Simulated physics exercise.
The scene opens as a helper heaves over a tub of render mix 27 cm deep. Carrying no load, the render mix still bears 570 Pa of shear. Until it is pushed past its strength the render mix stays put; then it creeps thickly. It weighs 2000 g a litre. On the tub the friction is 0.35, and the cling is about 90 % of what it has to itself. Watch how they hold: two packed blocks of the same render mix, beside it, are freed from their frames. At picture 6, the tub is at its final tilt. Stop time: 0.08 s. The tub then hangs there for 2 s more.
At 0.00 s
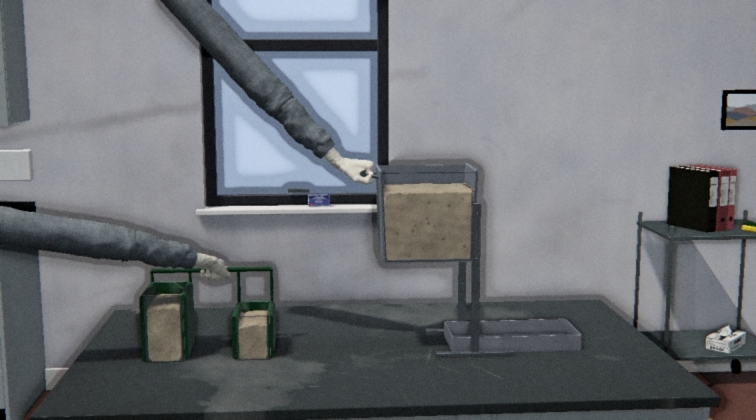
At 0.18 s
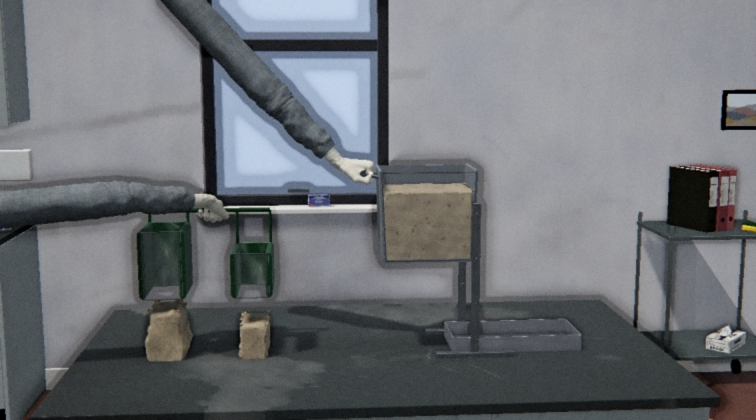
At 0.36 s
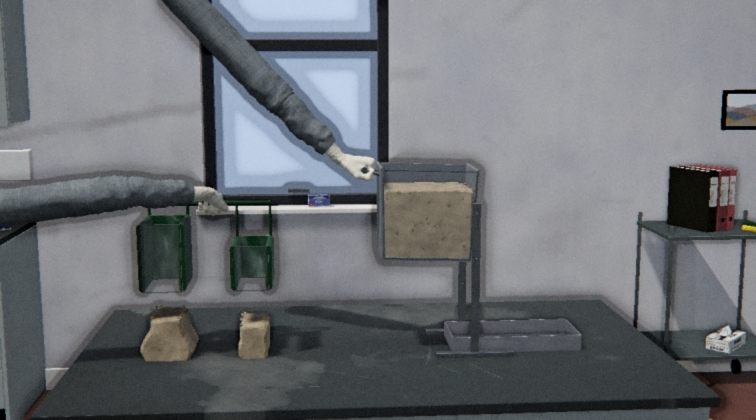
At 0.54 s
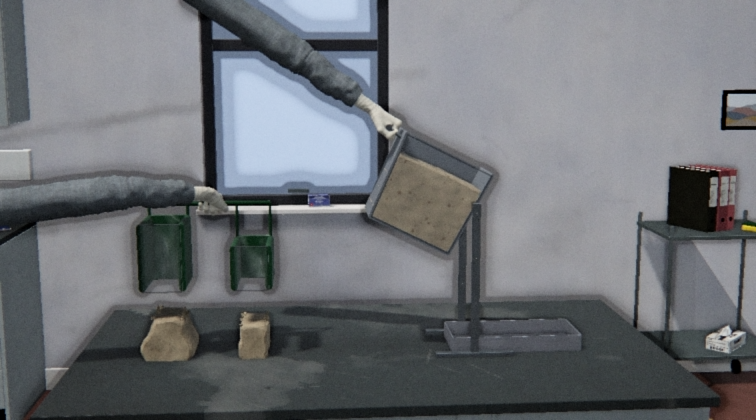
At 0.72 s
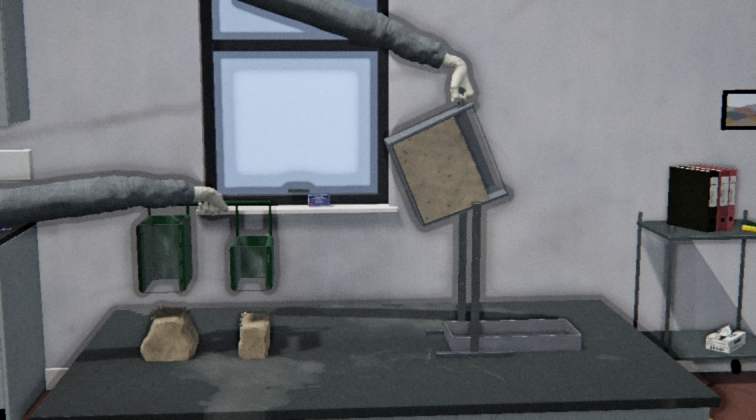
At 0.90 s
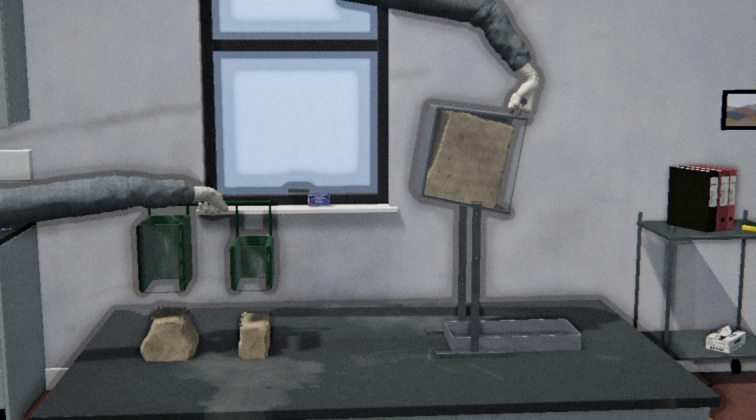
A gloved hand lifts two green holders off tan blocks, then another tilts a tub rightward.
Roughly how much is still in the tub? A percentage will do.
I would say about 34 percent.
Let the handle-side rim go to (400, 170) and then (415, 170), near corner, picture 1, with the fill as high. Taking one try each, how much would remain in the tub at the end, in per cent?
The first would keep 45 percent and the second 65 percent.
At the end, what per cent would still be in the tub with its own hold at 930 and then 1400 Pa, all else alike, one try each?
First try roughly 40 per cent, second try roughly 40 per cent.
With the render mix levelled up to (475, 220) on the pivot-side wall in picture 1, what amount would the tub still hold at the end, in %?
Result: Approx. 55 % remaining in tub.
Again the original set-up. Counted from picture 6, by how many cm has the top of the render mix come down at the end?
18 cm.
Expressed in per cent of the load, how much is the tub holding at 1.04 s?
Close to 75 in a hundred.
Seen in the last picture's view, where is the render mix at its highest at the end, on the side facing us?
Close to pixel (457, 174).
After 1.04 s, the tub is at 100 degrees and holds 75 %.
After 1.21 s, the tub is at 100 degrees and holds 40 %.
After 1.38 s, the tub is at 100 degrees and holds 35 %.
After 1.55 s, the tub is at 100 degrees and holds 34 %.
After 2.90 s, at the end, the tub is at 100 degrees and holds 34 %.
